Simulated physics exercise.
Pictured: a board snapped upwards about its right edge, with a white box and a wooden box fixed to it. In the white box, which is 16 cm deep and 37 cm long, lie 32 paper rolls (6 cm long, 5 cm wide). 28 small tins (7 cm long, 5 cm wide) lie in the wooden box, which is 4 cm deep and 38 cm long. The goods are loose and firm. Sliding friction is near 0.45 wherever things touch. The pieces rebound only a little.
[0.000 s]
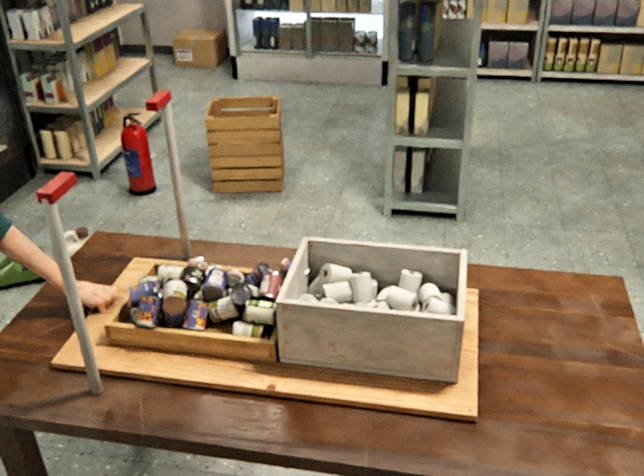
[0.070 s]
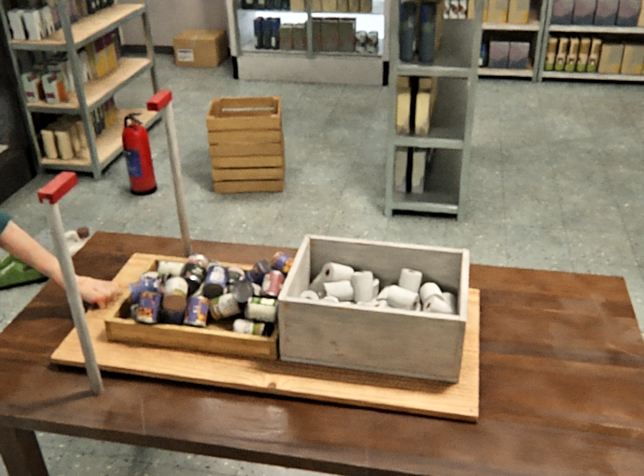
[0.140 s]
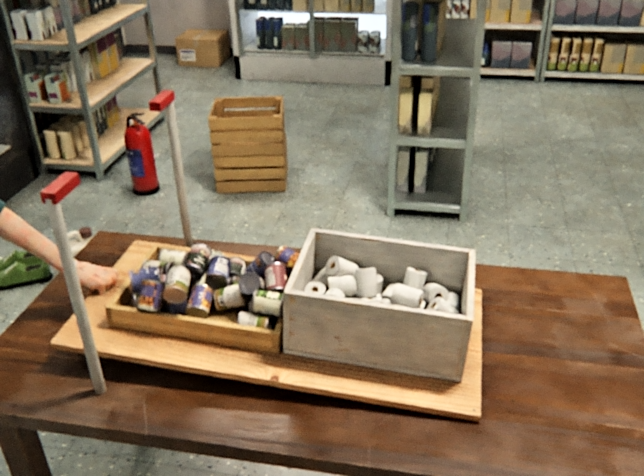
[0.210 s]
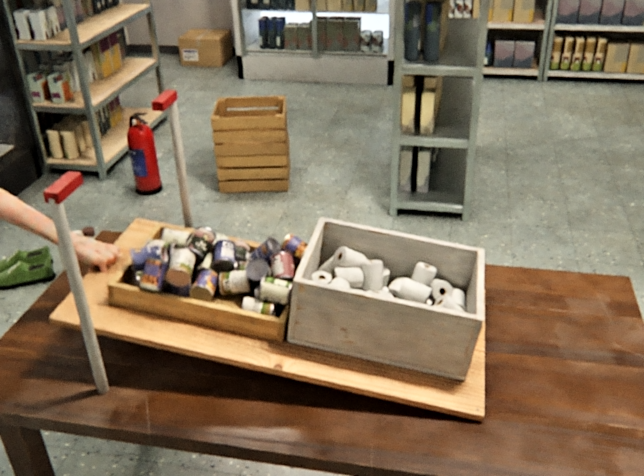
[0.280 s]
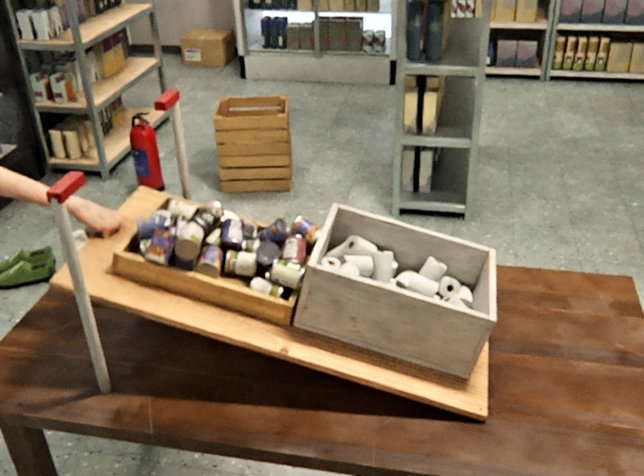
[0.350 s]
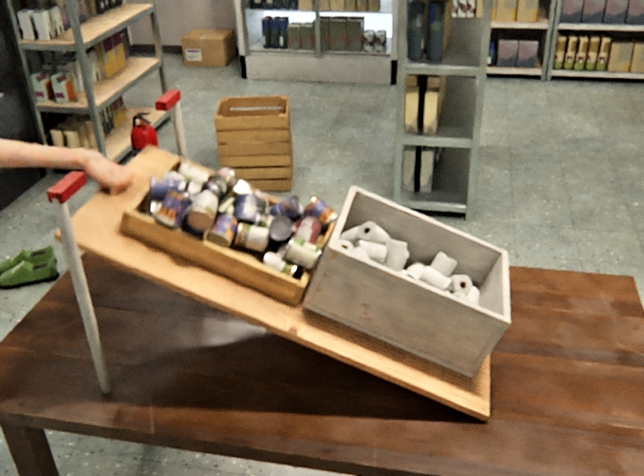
The clip opens on a board lying flat on a wooden table, holding a wooden box of small tins beside a white box of paper rolls. A hand at the left edge lifts that end, slowly at first, then more steeply, until the board and both boxes slope clearly down to the right.
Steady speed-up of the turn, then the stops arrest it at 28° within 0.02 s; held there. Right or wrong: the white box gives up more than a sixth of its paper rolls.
Wrong.
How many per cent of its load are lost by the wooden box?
Wooden box: 45%.
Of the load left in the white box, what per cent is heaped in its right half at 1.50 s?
Close to 80 percent, I reckon.
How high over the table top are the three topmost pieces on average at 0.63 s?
Mean height: Some 54 cm.
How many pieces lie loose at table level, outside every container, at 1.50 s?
Near 5, give or take.
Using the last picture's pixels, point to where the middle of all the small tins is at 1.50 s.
Near (328, 239).
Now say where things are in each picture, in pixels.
In the first frame (we follow the rim corner now nearest the camera), white box at (458, 318); wooden box at (269, 341); tilt 0°; nothing out yet.
White box at (460, 318); wooden box at (270, 339); tilt 1°, in the second frame.
White box at (467, 318); wooden box at (273, 332); tilt 3°, in the third frame.
White box at (477, 317); wooden box at (279, 320); tilt 8°, in the fourth frame.
White box at (490, 317); wooden box at (287, 303); tilt 14°, in the fifth frame.
White box at (504, 319); wooden box at (300, 283); tilt 21°; nothing out yet, in the sixth frame.
After 0.39 s, the board meets the red stops.
After 0.49 s, tilt 28°; 0 of 32 out of the white box and 0 of 28 out of the wooden box.
After 0.63 s, tilt 28°; 0 of 32 out of the white box and 1 of 28 out of the wooden box.
After 0.89 s, tilt 28°; 0 of 32 out of the white box and 8 of 28 out of the wooden box.
Final count (at 1.50 s), 0 of 32 out of the white box and 13 of 28 out of the wooden box. Asked share, 0 of 32, 0 per cent.
